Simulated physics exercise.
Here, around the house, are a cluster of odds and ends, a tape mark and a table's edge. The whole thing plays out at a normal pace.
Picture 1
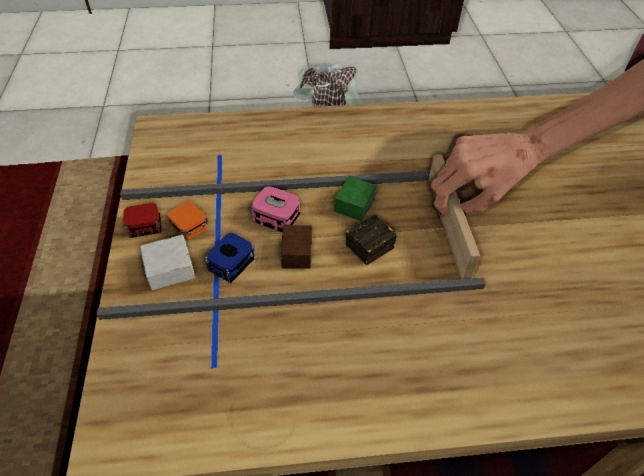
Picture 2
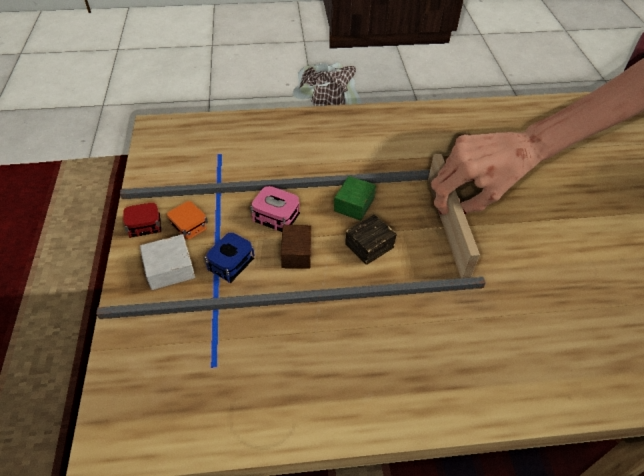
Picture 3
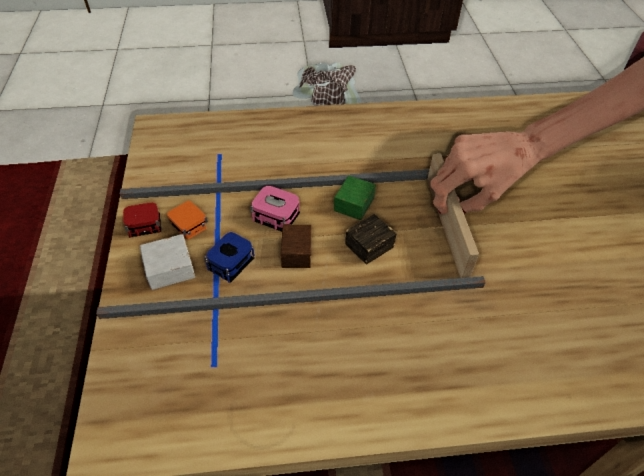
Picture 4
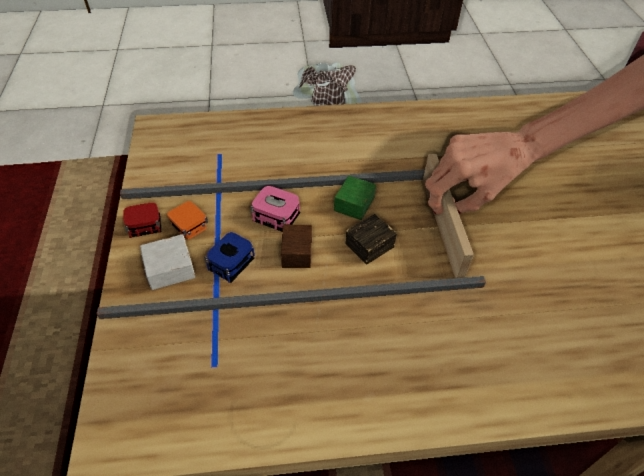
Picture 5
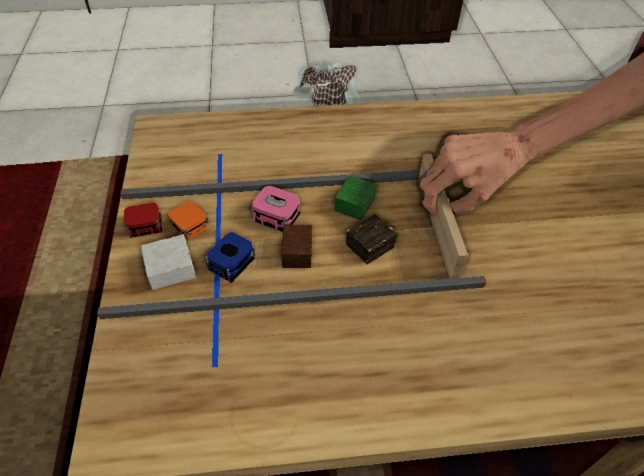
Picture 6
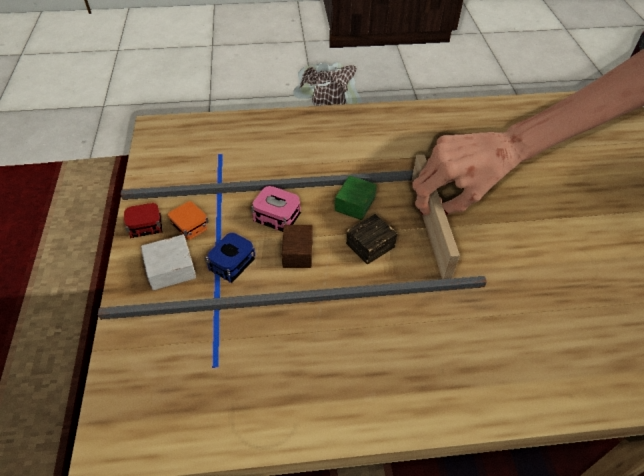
To begin with, a hand grips a wooden board at the right end of two gray rails on a table, with colorful blocks and small cases lying between them near a blue tape line. The hand then slides the board slightly left, while the objects stay still.
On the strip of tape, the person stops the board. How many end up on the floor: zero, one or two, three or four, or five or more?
From what I see, the table loses one or two of them.
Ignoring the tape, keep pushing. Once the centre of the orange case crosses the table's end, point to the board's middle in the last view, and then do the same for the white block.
First near (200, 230), second near (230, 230).
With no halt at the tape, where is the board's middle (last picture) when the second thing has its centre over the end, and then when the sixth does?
I'd put the first at about (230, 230) and the next at about (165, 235).
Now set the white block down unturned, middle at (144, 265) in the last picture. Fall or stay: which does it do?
In that case it is gone.
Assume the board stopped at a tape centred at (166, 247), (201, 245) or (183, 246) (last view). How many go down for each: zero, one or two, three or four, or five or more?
One after another: Three or four, 1 or 2, 3 or 4.
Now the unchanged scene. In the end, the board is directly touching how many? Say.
The number is 2.
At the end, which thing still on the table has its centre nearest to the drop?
Foremost: The orange case.
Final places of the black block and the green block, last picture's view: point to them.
Black block at about (198, 244), green block at about (202, 213).
Early on, none off yet; red case at rest near (144, 221); white block at rest near (169, 262); orange case at rest near (189, 221).
A while later, none off yet; red case moving near (134, 221); white block travelled about its own width near (132, 268); orange case travelled about its own width near (164, 217).
Finally, the number that fall off is one or two; lost, white block and red case.
